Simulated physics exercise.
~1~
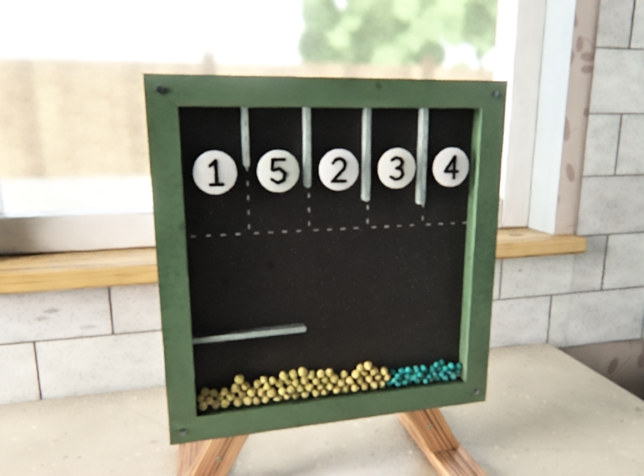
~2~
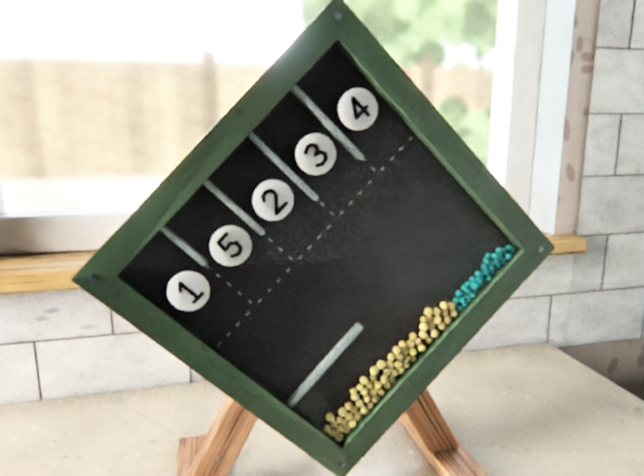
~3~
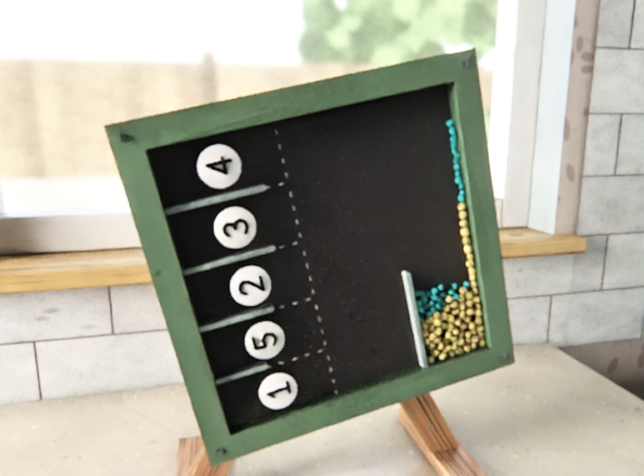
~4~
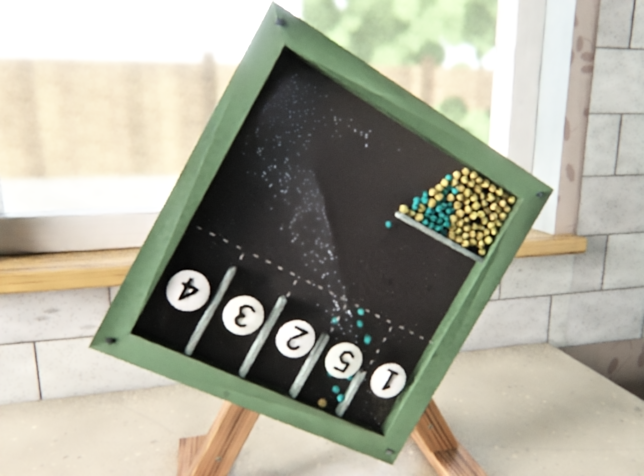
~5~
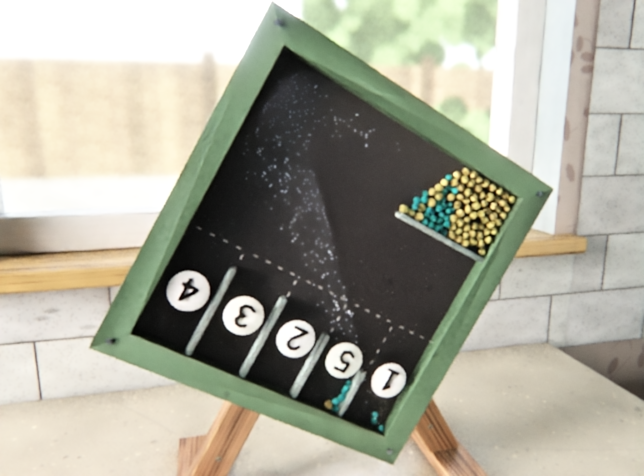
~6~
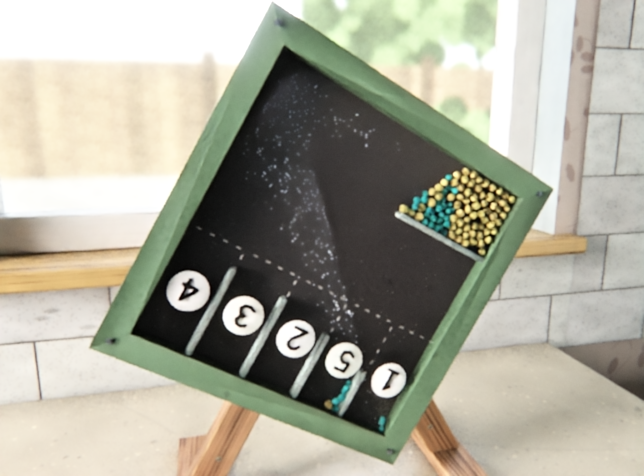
Green-framed box turning anticlockwise until nearly upside down, yellow and turquoise beads mostly caught on a ledge, few settling in pockets.
